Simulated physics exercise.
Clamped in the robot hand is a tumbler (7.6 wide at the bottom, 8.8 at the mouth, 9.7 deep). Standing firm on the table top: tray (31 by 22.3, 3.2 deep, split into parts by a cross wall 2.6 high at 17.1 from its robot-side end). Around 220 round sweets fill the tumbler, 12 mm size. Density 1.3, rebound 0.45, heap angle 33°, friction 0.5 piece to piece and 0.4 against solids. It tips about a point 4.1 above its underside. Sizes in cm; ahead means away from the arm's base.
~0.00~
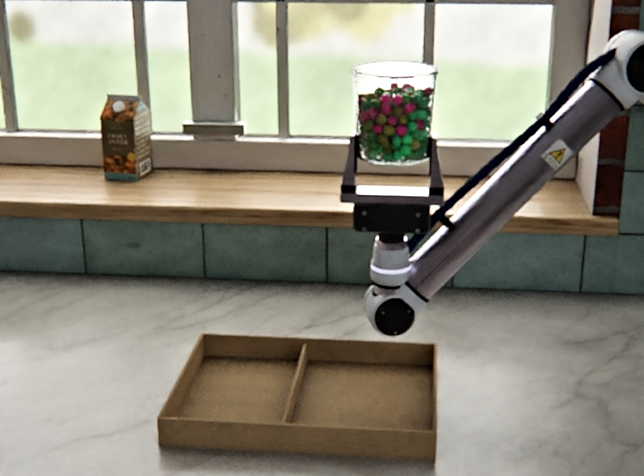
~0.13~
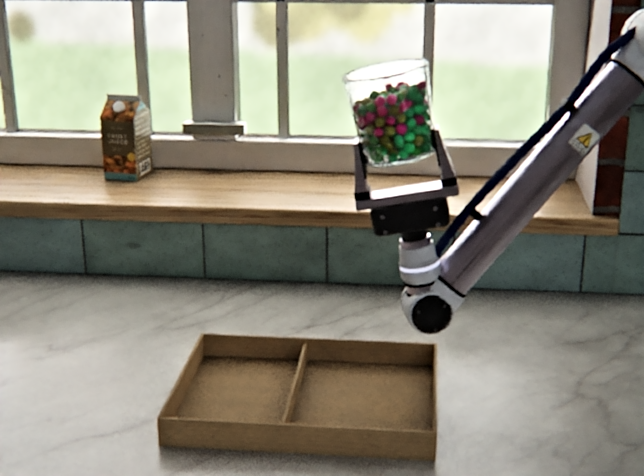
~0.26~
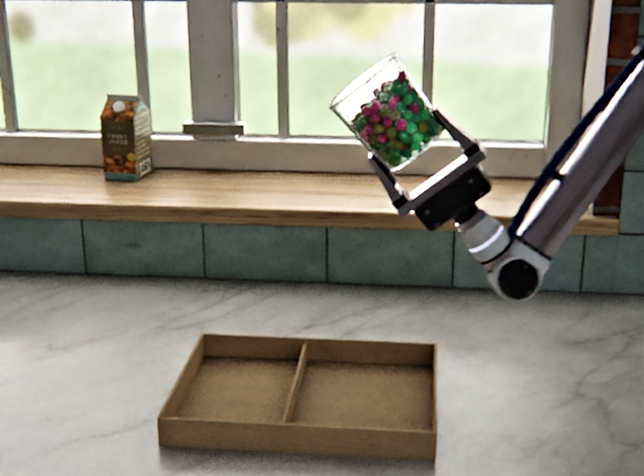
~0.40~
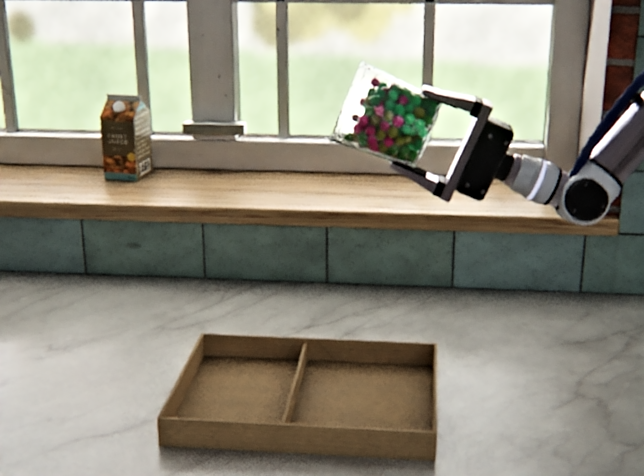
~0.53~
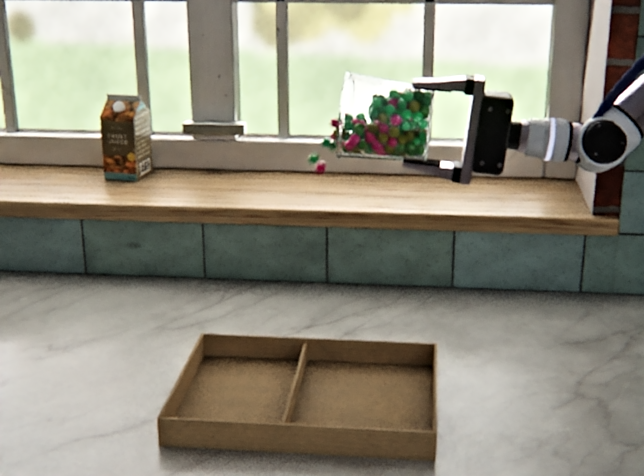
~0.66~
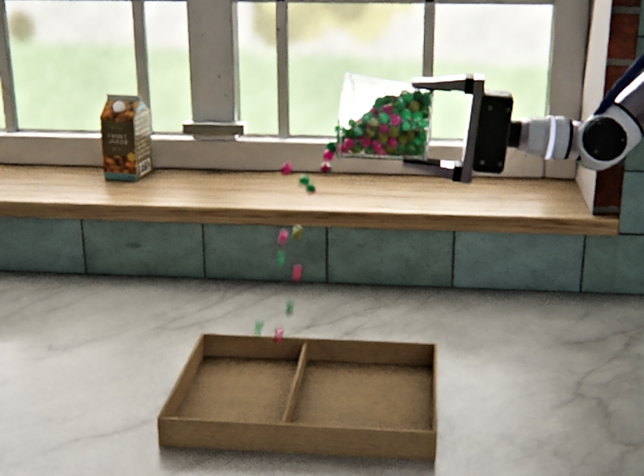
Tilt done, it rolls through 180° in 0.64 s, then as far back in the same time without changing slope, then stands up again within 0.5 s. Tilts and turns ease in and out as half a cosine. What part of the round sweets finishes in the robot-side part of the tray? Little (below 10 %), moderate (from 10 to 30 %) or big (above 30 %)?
A moderate share, from 10 to 30 %, ends in the robot-side part of the tray.
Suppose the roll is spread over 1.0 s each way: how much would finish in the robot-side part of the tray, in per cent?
In that case some 20 per cent.
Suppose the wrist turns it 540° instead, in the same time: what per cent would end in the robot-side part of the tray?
It would be near 10 per cent.
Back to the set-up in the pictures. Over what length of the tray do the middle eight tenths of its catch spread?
Some 24 cm.
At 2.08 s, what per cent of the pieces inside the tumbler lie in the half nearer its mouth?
About 35 per cent.
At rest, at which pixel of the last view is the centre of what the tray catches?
At about (264, 390).
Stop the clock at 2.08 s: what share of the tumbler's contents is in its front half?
Some 35 per cent.
After 1.37 s, tipped 85°, highest piece 38 above the table; 149 in the tumbler, 40 in the far-side part, 18 in the robot-side part, 1 on the table or floor, 16 in flight or on a rim.
After 2.08 s, tipped 69°, highest piece 37 above the table; 113 in the tumbler, 62 in the far-side part, 37 in the robot-side part, 4 on the table or floor, 8 in flight or on a rim.
After 2.64 s, upright, highest piece 38 above the table; 111 in the tumbler, 68 in the far-side part, 41 in the robot-side part, 4 on the table or floor.
After 3.34 s, upright, highest piece 38 above the table; 111 in the tumbler, 68 in the far-side part, 41 in the robot-side part, 4 on the table or floor.
At rest, 111 in the tumbler, 68 in the far-side part, 41 in the robot-side part, 4 on the table or floor. That is 18 % in the robot-side part of the tray.
